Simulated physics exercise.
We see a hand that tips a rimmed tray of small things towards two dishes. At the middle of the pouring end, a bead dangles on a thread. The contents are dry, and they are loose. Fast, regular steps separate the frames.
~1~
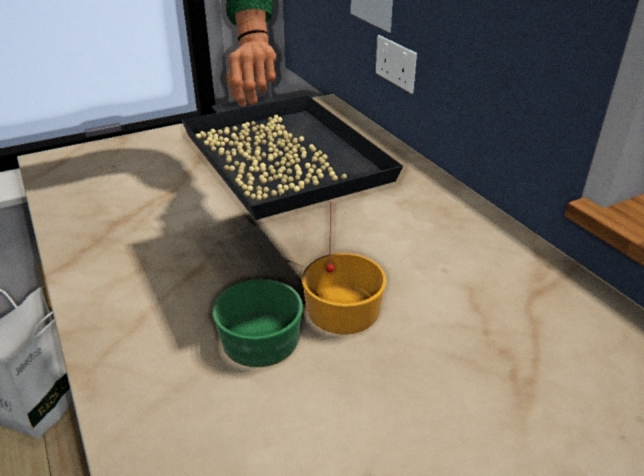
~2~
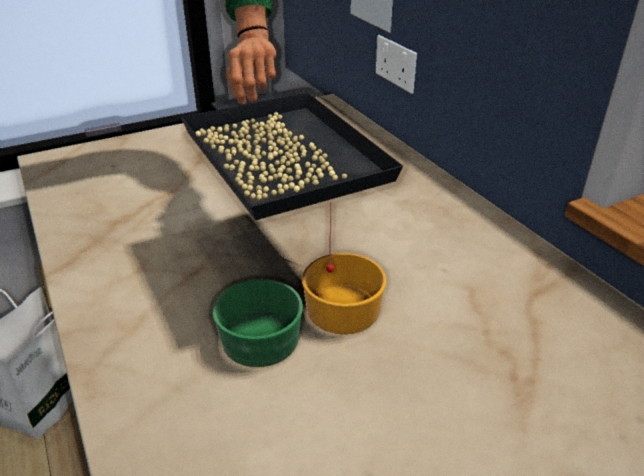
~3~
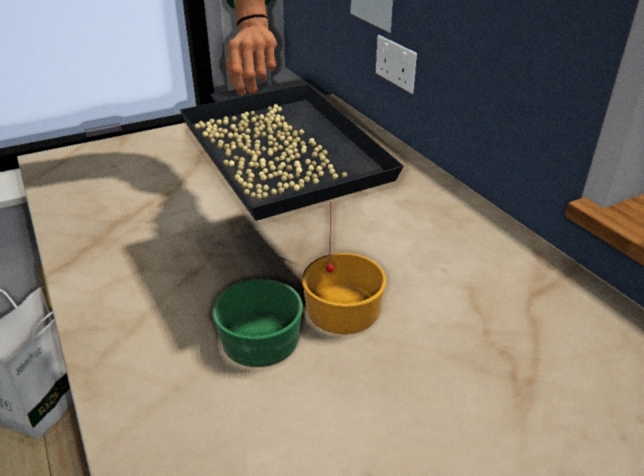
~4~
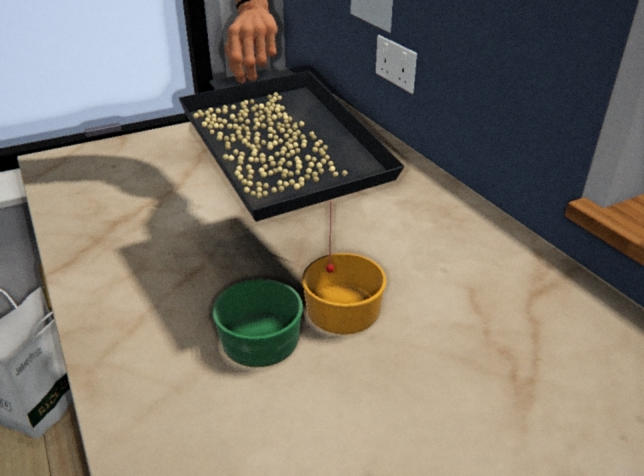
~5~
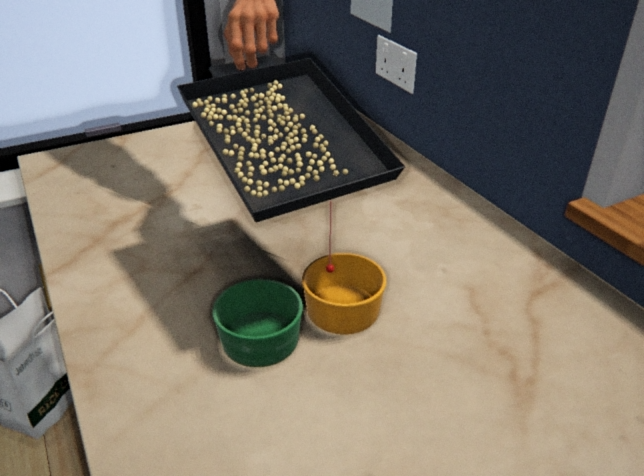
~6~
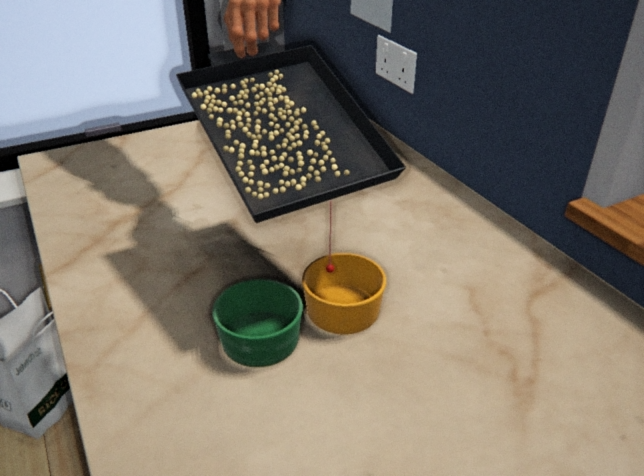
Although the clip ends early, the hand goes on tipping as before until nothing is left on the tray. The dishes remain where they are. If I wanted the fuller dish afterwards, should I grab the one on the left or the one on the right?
Grab the left one.
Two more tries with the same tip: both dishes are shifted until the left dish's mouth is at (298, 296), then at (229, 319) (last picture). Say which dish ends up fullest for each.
At the first place the left-hand dish, at the second the right dish.
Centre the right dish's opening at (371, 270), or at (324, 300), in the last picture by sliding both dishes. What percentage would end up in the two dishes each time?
Estimates in order: 70 percent, 80 percent.
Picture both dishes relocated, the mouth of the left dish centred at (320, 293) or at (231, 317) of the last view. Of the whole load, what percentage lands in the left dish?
Close to 50 in a hundred first, close to 20 in a hundred second.
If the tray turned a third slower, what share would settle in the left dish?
It would be around 40 percent.
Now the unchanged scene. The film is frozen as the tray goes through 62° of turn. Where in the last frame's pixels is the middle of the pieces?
About (292, 204).
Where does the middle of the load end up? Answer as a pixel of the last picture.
Roughly at pixel (286, 345).
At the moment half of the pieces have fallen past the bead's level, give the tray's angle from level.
It sits at roughly 110°.
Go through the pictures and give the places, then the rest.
The first frame shows corners of the pouring end at (254, 202) and (397, 165), level; middle of the load at (264, 155), soya beans; left dish at (276, 347); right dish at (364, 315); bead on its thread at (330, 269).
The second frame shows corners of the pouring end at (255, 203) and (397, 165), level; middle of the load at (264, 154).
The third frame shows corners of the pouring end at (255, 204) and (397, 165), tipped barely, lowest at the left corner; middle of the load at (264, 149).
The fourth frame shows corners of the pouring end at (255, 206) and (398, 165), tipped a little, lowest at the left corner; middle of the load at (263, 143).
The fifth frame shows corners of the pouring end at (256, 208) and (399, 165), tipped a little, lowest at the left corner; middle of the load at (264, 136).
The sixth frame shows corners of the pouring end at (256, 210) and (400, 165), tipped clearly, lowest at the left corner; middle of the load at (264, 132), a stray few on the move; left dish at (276, 347); right dish at (364, 315).
Soon after the last picture, tray tipped steeply; nearly all on the tray; a stray few outside both; a small part in the air.
A little later, tray tipped past a quarter turn; about half on the tray; a small part in the left dish; a stray few in the right dish; a small part outside both; about a quarter in the air.
Later still, tray tipped past a quarter turn; about half in the left dish; a small part in the right dish; about half outside both.
At rest, tray tipped past a quarter turn; about half in the left dish; a small part in the right dish; about half outside both.
